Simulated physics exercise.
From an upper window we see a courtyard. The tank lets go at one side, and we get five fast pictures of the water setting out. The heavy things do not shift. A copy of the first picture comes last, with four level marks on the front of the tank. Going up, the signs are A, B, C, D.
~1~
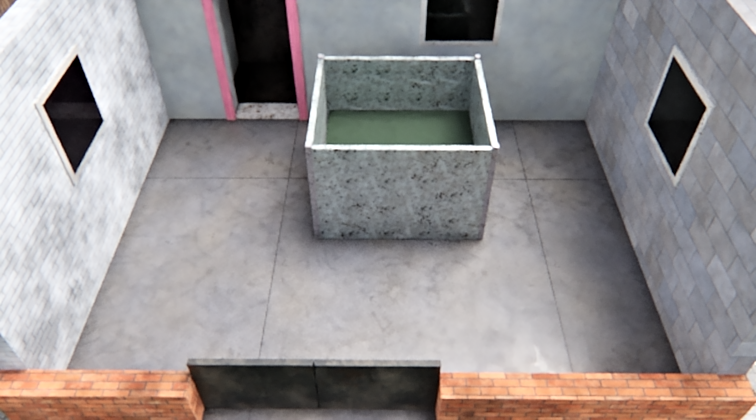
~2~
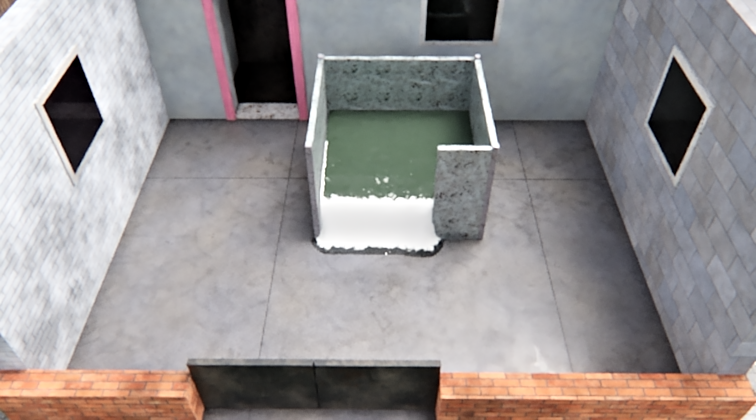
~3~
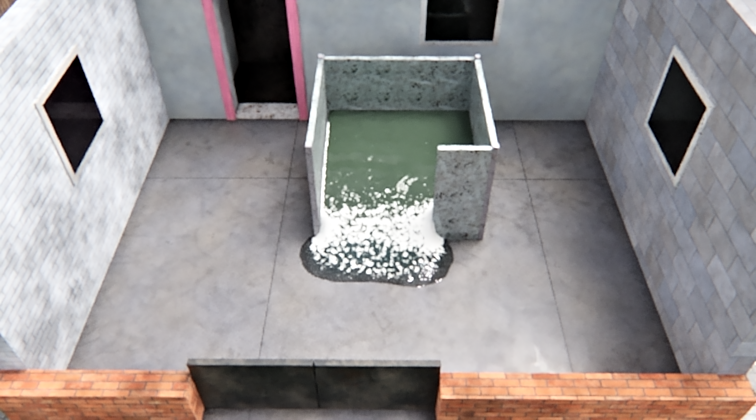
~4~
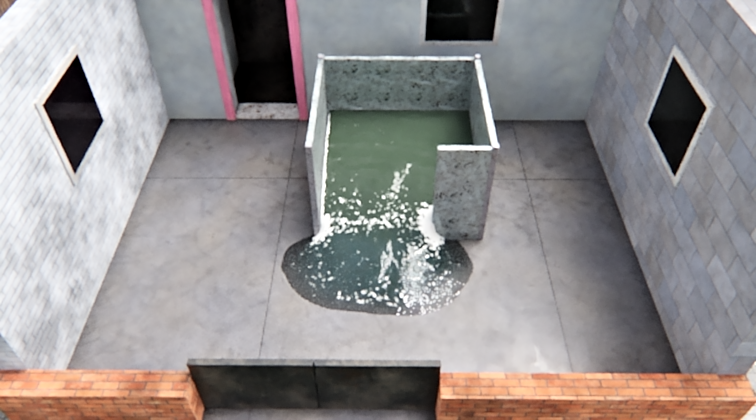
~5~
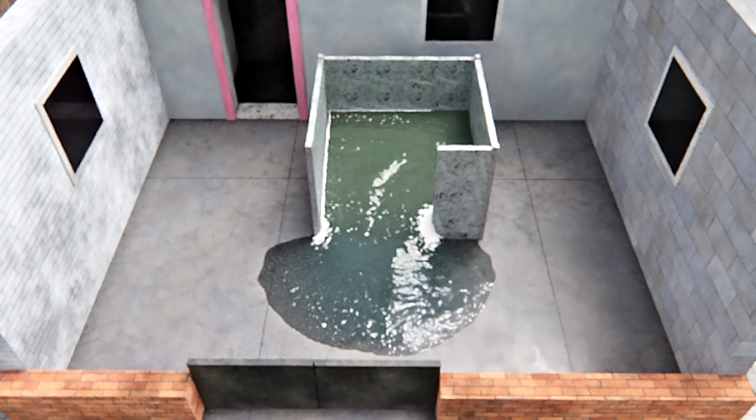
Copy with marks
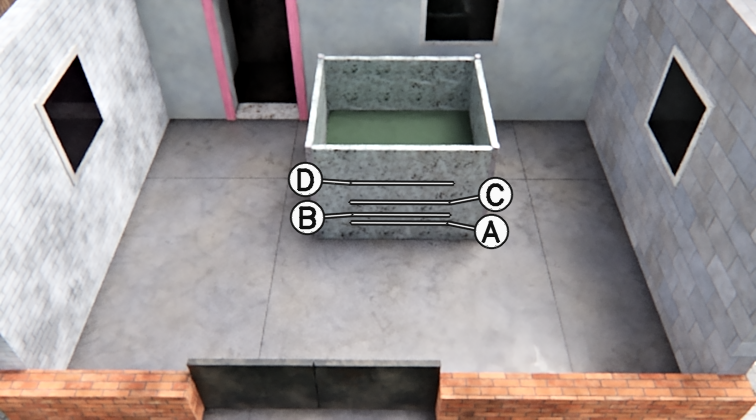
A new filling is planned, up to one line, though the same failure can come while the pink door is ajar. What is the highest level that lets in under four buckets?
Line C just does it.
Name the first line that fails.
The answer is D.
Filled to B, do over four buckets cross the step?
No, that is safe.
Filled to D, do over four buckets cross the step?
Yes, that goes wrong.
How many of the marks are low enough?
Three of the four.
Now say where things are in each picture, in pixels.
Water in the tank at rest, its middle at (399, 150); foot of the pink doorway at (268, 119); shut gate at (316, 369).
Water covers 1 % of the ground and shows as far out as (436, 244).
Water covers 4 % of the ground and shows as far out as (438, 269).
Water covers 8 % of the ground and shows as far out as (446, 296).
Water covers 13 % of the ground and shows as far out as (448, 319).
On the marked copy, A at (399, 222); B at (400, 214); C at (400, 202); D at (401, 183); from the bottom up A, B, C, D.
If A is chosen, nothing gets over.
If B is chosen, nothing gets over.
If C is chosen, a bucket or two gets in.
If D is chosen, about 11 bucketfuls get in.
